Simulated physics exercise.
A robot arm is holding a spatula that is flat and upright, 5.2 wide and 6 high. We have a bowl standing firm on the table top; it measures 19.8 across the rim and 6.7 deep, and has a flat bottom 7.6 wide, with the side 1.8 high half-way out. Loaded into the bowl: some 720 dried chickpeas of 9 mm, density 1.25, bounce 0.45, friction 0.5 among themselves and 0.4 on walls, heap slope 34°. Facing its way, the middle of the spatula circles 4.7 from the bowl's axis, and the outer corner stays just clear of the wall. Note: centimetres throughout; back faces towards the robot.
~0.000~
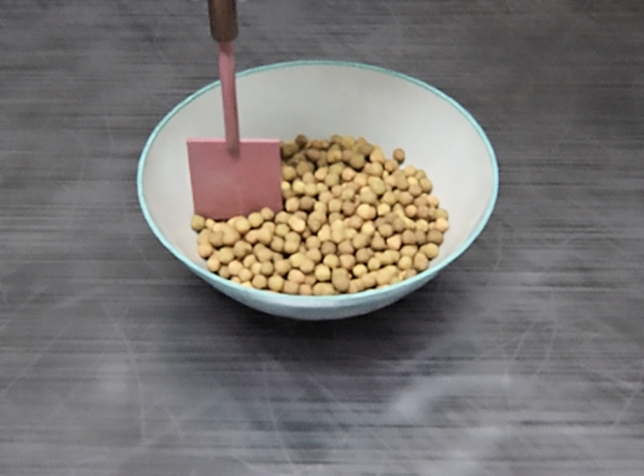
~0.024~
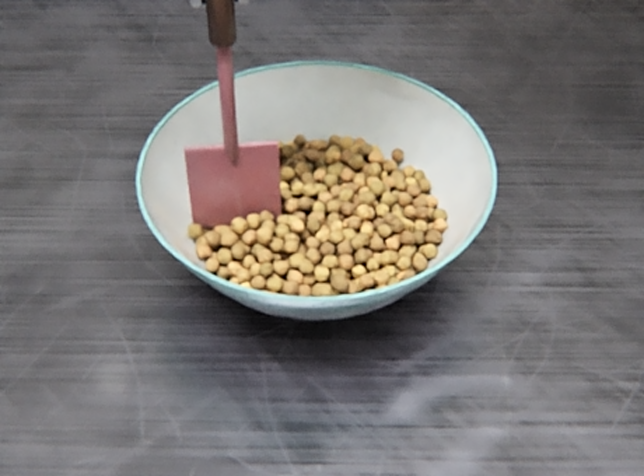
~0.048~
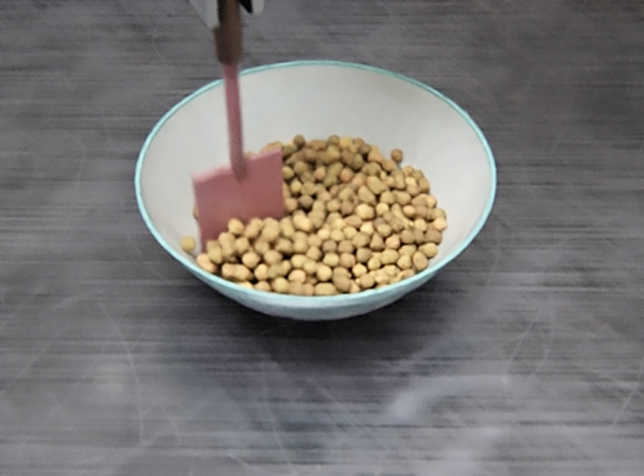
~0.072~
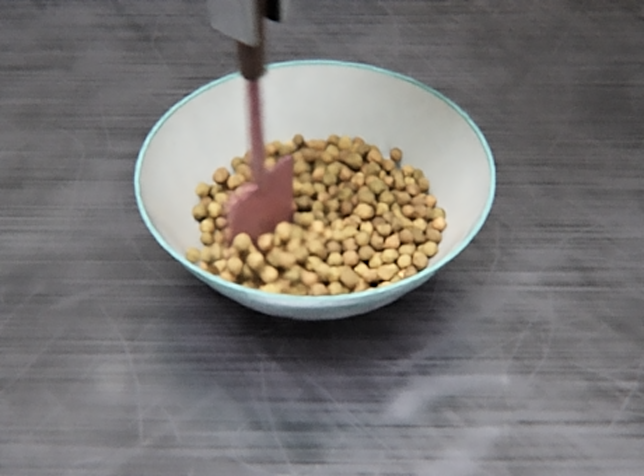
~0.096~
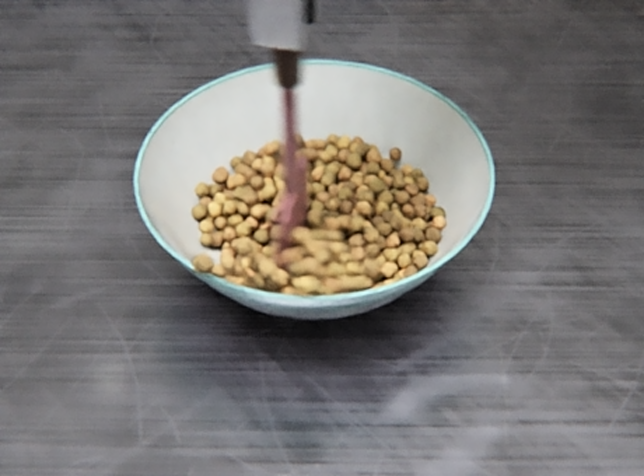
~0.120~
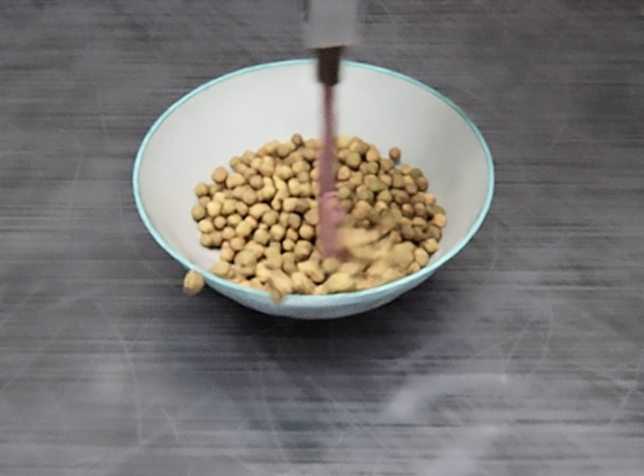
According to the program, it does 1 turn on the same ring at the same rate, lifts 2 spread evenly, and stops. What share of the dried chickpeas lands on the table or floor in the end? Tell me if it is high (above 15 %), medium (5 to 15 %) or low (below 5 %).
It is medium, 5 to 15 %.
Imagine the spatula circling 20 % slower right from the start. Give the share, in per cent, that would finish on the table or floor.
Then roughly 5 %.
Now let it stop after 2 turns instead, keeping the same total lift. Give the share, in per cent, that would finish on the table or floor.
20 %.
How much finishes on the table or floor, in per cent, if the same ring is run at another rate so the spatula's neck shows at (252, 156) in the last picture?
Roughly 0 percent of it.
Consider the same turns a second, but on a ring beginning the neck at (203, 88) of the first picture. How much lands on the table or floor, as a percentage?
Close to 0 in a hundred.
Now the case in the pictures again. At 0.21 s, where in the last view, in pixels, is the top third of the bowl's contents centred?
About (370, 181).
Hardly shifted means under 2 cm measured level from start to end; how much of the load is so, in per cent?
Something close to 75 percent, I'd say.
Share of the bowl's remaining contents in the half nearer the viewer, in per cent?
Close to 40 in a hundred.
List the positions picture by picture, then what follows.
Spatula neck at (231, 119), 0° round; upper third of the load around (326, 215), from x 200 to 440, top at y 140; 719 in the bowl, in the first frame.
Spatula neck at (230, 124), 7° round; upper third of the load around (325, 215), from x 195 to 440, top at y 140, in the second frame.
Spatula neck at (236, 142), 28° round; upper third of the load around (319, 224), from x 190 to 440, top at y 140, in the third frame.
Spatula neck at (258, 158), 52° round; upper third of the load around (318, 228), from x 195 to 440, top at y 140, in the fourth frame.
Spatula neck at (291, 167), 77° round; upper third of the load around (330, 229), from x 200 to 440, top at y 140; 717 in the bowl, 2 in flight or on the tool, in the fifth frame.
Spatula neck at (328, 165), 101° round; upper third of the load around (349, 228), from x 190 to 440, top at y 140; 712 in the bowl, 7 in flight or on the tool, in the sixth frame.
After 0.21 s, 196° round, highest piece 11 above the table; 682 in the bowl, 37 in flight or on the tool.
After 0.31 s, 292° round, highest piece 10 above the table; 657 in the bowl, 31 on the table or floor, 31 in flight or on the tool.
After 0.56 s, 0° round, highest piece 5 above the table; 648 in the bowl, 71 on the table or floor.
After 1.26 s, 0° round, highest piece 5 above the table; 648 in the bowl, 71 on the table or floor.
At rest, 648 in the bowl, 71 on the table or floor. That is 10 % on the table or floor.
